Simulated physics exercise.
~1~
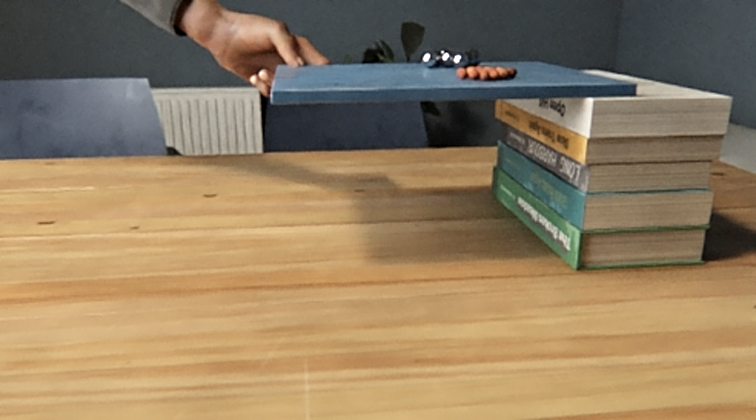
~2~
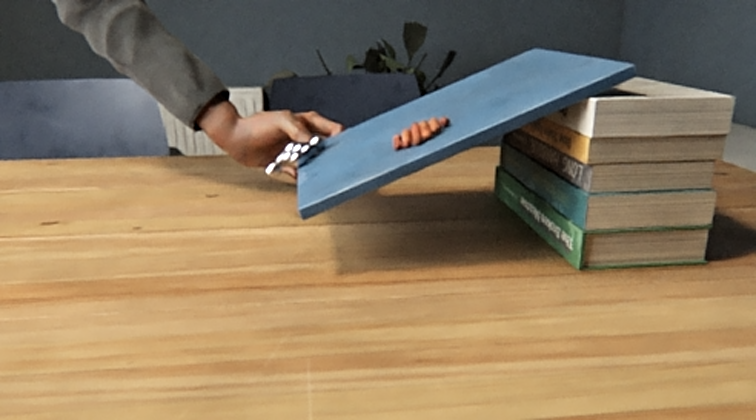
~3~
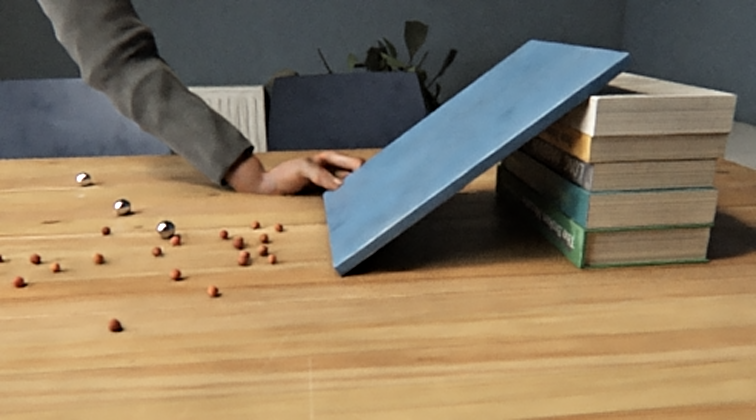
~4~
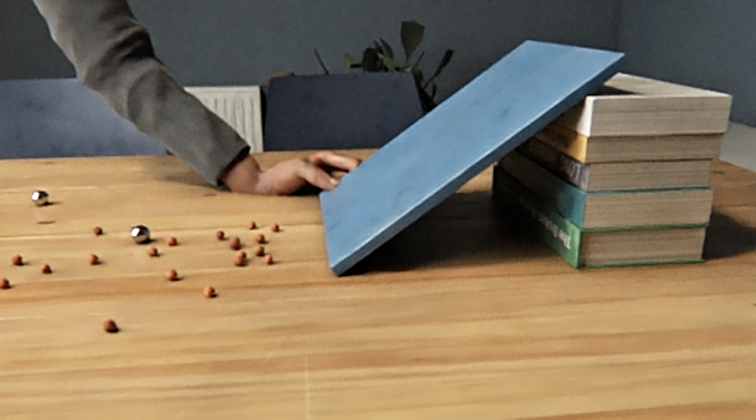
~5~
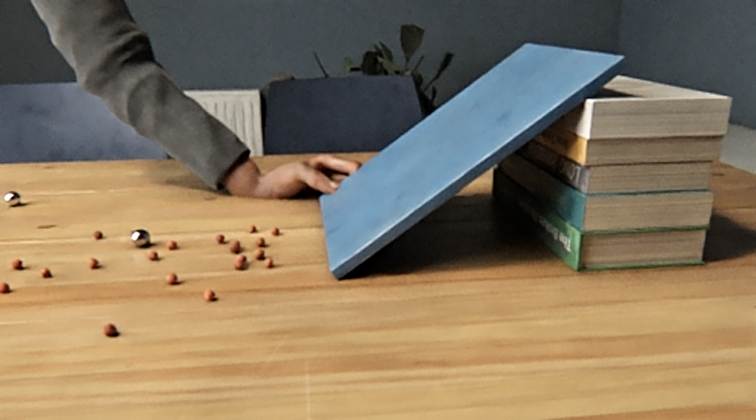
A hand lowers a blue board from stacked books, and silver balls outroll small red ones leftward.
